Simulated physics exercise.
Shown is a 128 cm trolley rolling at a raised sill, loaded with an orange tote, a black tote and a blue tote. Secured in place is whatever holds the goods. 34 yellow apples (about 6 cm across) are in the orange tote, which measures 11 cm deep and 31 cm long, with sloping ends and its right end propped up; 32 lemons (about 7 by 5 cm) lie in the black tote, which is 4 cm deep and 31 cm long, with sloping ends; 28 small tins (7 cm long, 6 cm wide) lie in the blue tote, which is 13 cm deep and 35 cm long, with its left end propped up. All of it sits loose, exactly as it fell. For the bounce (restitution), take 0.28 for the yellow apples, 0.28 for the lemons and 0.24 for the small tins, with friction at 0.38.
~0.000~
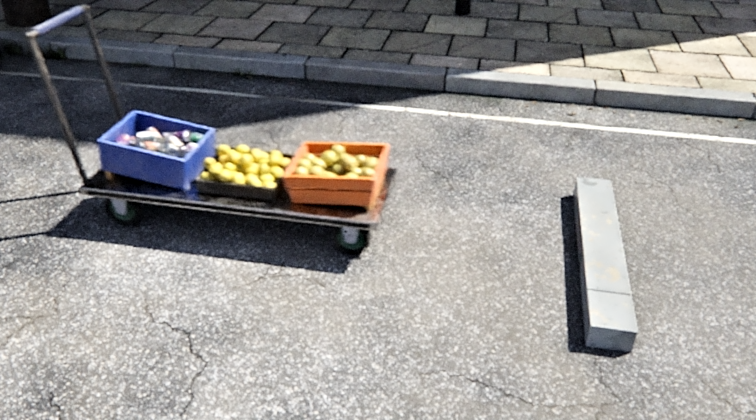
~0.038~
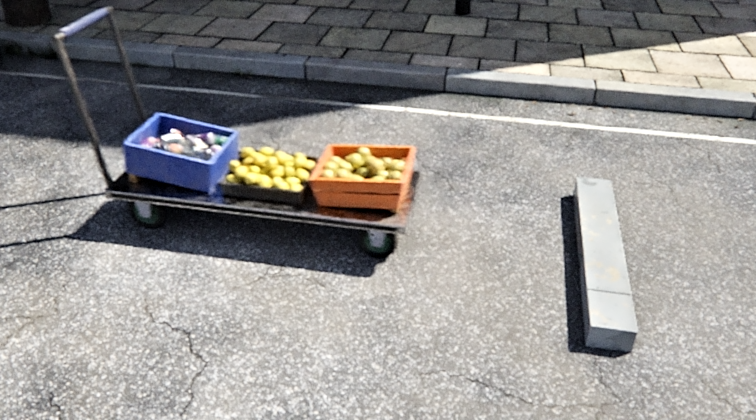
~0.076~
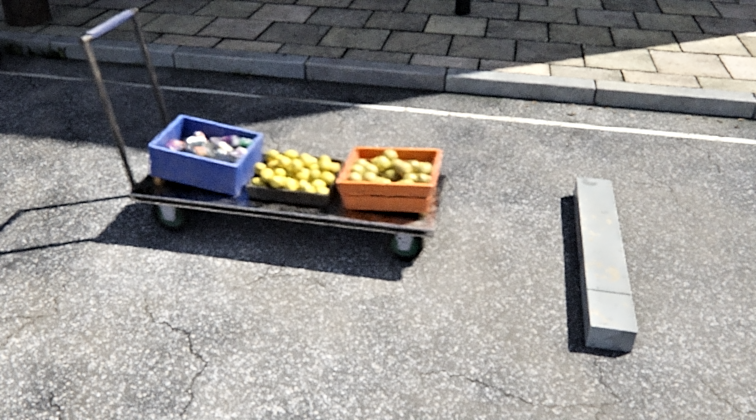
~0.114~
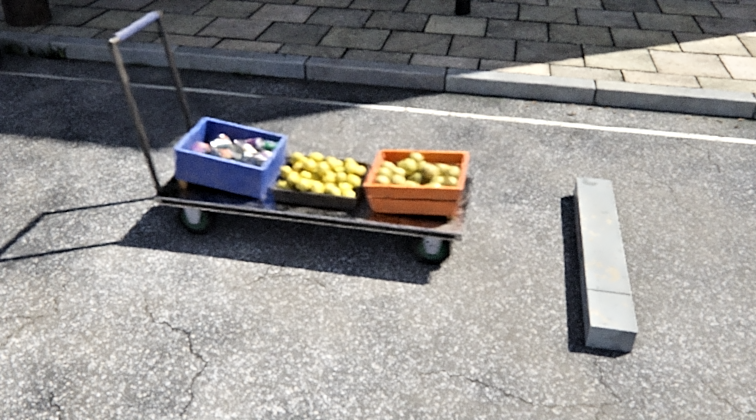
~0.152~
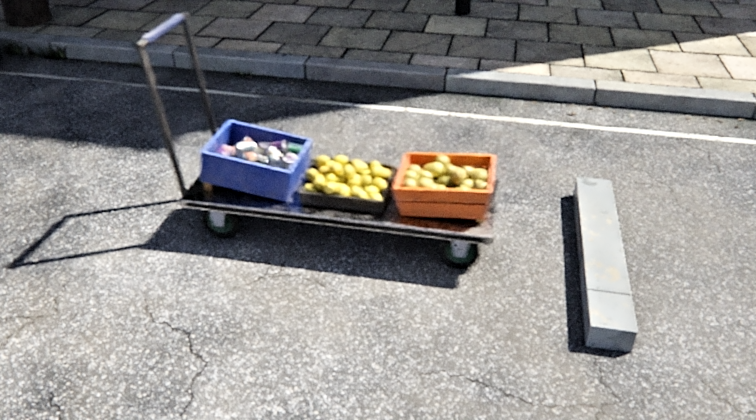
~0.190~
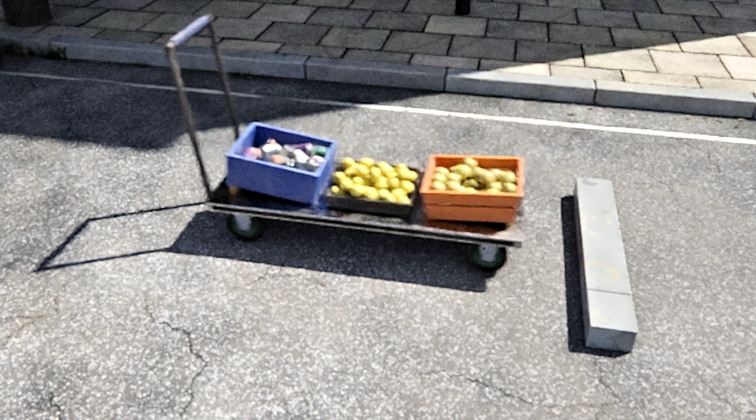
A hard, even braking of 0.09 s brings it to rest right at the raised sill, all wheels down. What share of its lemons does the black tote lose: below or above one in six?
Looks like the escaped portion is a heftier fraction than a sixth.
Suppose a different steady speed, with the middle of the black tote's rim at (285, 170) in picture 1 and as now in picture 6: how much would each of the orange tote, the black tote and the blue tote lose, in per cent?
Orange tote 0, black tote 10, blue tote 0 per cent.
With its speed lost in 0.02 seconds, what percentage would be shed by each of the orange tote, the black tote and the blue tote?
Orange tote 10, black tote 30, blue tote 10 %.
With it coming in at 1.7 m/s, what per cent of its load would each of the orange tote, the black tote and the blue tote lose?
In that case the orange tote sheds 0 per cent of its load, the black tote 10 per cent, and the blue tote 0 per cent.
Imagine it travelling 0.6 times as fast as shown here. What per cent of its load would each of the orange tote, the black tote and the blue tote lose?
In that case the orange tote sheds 0 per cent, the black tote 10 per cent and the blue tote 0 per cent.
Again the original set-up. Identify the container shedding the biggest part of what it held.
It's the black tote.
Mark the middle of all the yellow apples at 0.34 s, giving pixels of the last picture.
In the last picture they centre on about (556, 192).
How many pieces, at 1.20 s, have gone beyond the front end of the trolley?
Count: Approx. 1.
After 0.24 s, braking starts.
After 0.34 s, orange tote 34 in, 0 out, black tote 31 in, 1 out and blue tote 28 in, 0 out.
After 0.46 s, orange tote 34 in, 0 out, black tote 28 in, 4 out and blue tote 28 in, 0 out.
After 0.69 s, orange tote 33 in, 1 out, black tote 24 in, 8 out and blue tote 26 in, 2 out.
Outcome (at 1.20 s), orange tote 33 in, 1 out, black tote 24 in, 8 out and blue tote 26 in, 2 out. Asked share, 8 of 32, 25 per cent.
